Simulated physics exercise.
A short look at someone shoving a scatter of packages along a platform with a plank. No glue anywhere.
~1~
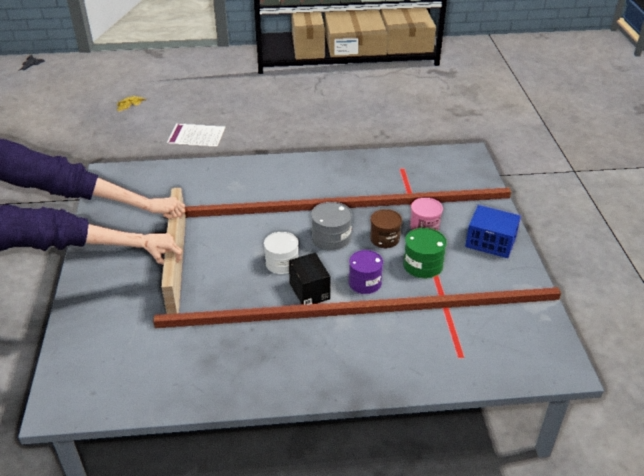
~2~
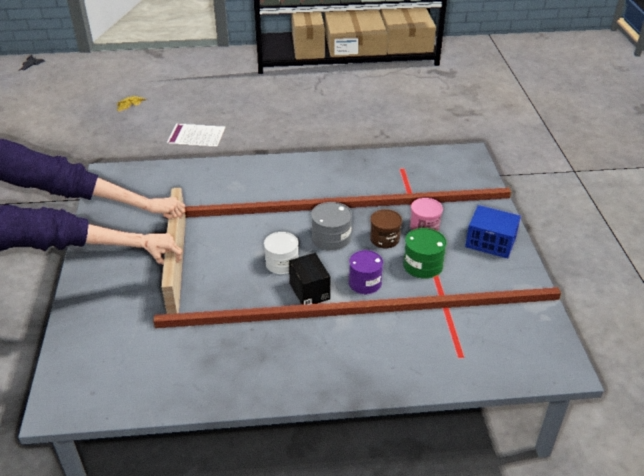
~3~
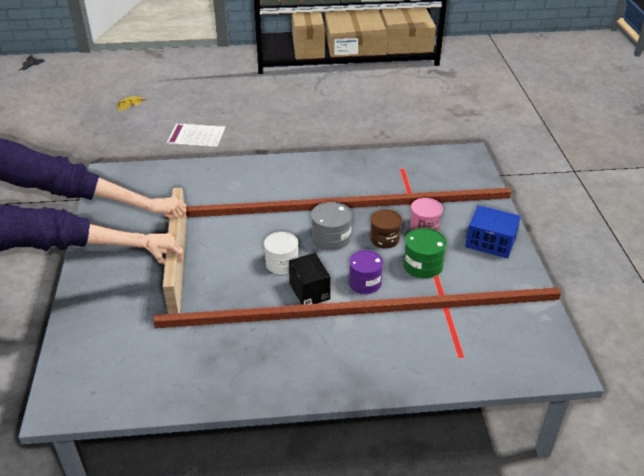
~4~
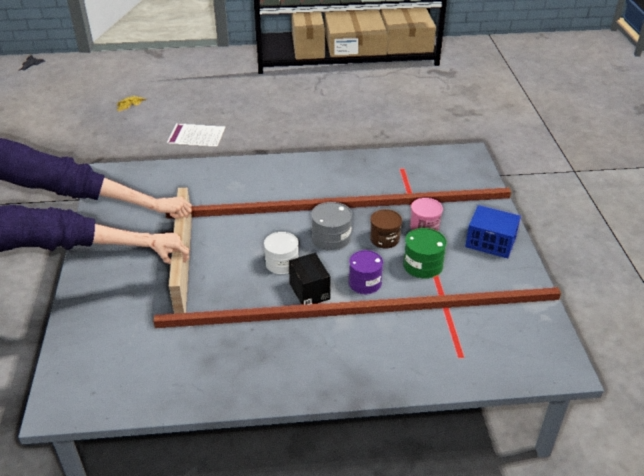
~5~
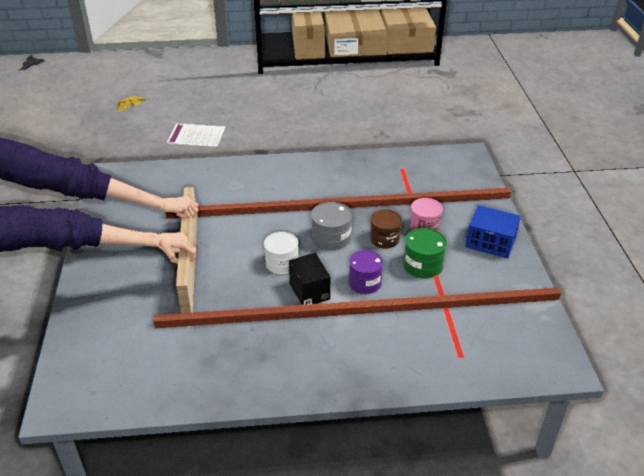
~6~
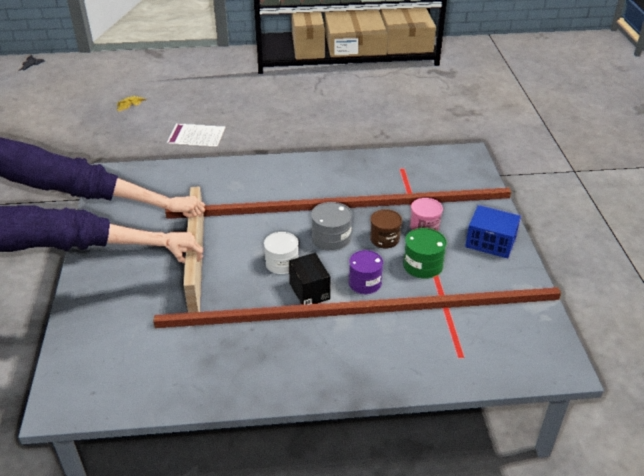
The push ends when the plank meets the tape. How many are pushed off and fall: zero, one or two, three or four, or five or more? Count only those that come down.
In the end the number that fall off is zero.
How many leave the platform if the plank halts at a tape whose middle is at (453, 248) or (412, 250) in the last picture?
Down on the ground: 1 and 0.
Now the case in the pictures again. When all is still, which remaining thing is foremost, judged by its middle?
It is the blue crate.
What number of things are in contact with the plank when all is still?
That makes 3.
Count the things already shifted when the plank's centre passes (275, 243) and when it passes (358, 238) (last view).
By then 1, and 6.
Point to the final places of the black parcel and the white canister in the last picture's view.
The black parcel at (454, 273), the white canister at (446, 245).
Early on, none off yet; blue crate at rest near (493, 232); pink pail at rest near (426, 217); green canister at rest near (425, 253).
Finally, the number that fall off is zero.
